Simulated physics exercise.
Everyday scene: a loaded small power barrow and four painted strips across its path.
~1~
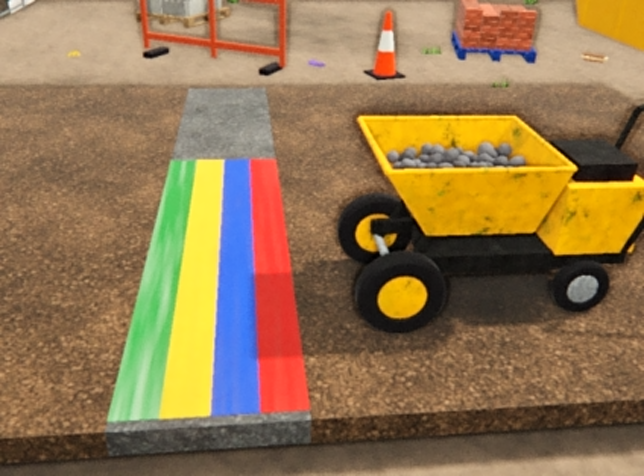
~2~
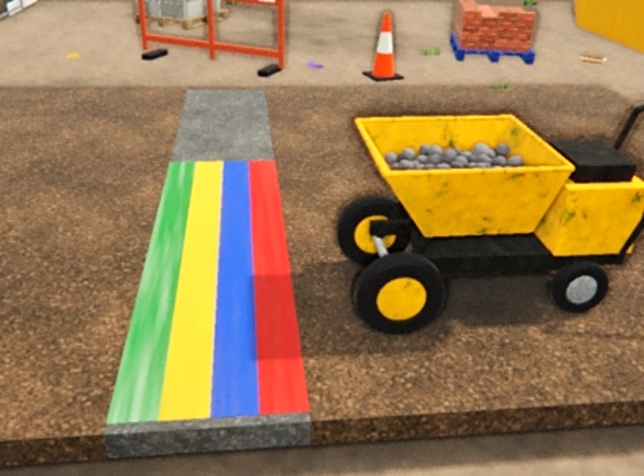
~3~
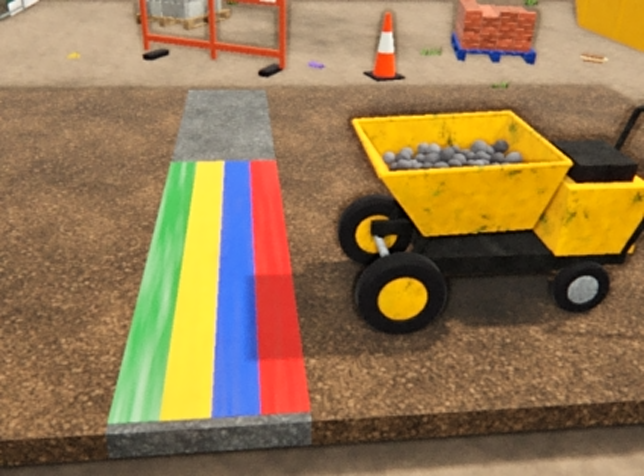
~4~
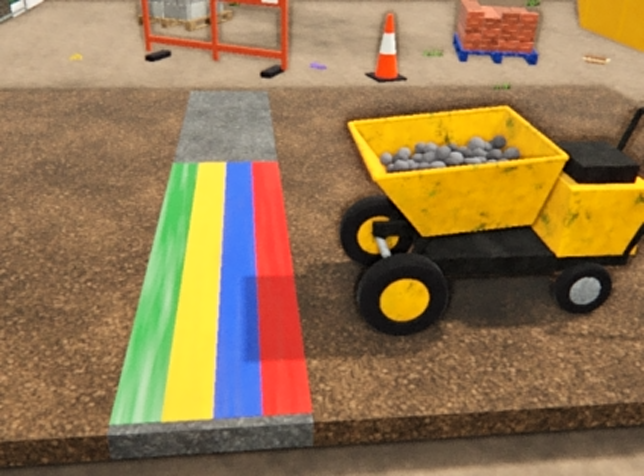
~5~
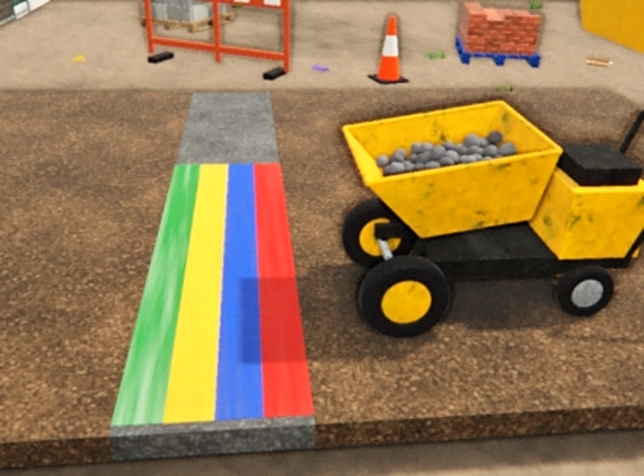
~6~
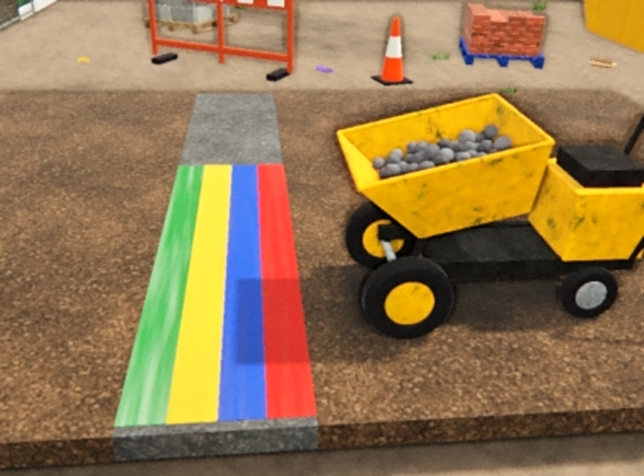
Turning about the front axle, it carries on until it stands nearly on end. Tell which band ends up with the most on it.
The most ends up on blue.
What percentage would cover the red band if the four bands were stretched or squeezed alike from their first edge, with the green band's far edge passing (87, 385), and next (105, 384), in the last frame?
Near 30 in a hundred and near 20 in a hundred.
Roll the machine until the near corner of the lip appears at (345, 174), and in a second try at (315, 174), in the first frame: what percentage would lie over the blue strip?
First try: Some 20 %; second try: 10 %.
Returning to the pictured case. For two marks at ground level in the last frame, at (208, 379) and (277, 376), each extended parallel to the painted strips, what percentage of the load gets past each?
Some 40 and some 90 per cent, respectively.
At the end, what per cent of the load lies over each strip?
Estimated shares: Red strip 15 %, blue strip 40 %, yellow strip 30 %, green strip 10 %.
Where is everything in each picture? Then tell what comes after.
In the first frame, lip of the skip (388, 173), level; top of the load (459, 168), round cobbles; red strip (281, 365); blue strip (236, 367); yellow strip (189, 370); green strip (143, 372).
In the second frame, lip of the skip (385, 175), level; top of the load (457, 169).
In the third frame, lip of the skip (381, 175), tipped barely; top of the load (471, 169).
In the fourth frame, lip of the skip (376, 178), tipped barely; top of the load (481, 164).
In the fifth frame, lip of the skip (368, 183), tipped a little; top of the load (465, 165).
In the sixth frame, lip of the skip (361, 189), tipped a little; top of the load (471, 157); red strip (288, 371); blue strip (243, 373); yellow strip (196, 375); green strip (150, 377).
Just after the last frame, skip tipped well over; every one in the skip.
A moment on, skip tipped steeply; almost all in the skip; just a few over the blue strip; just a few falling.
Further on, skip tipped right over; roughly a quarter in the skip; just a few over the red strip; roughly a third over the blue strip; roughly a quarter over the yellow strip; about a tenth over the green strip; just a few off the paint.
When it is over, skip tipped right over; about a tenth over the red strip; roughly a third over the blue strip; roughly a quarter over the yellow strip; about a tenth over the green strip; just a few off the paint.
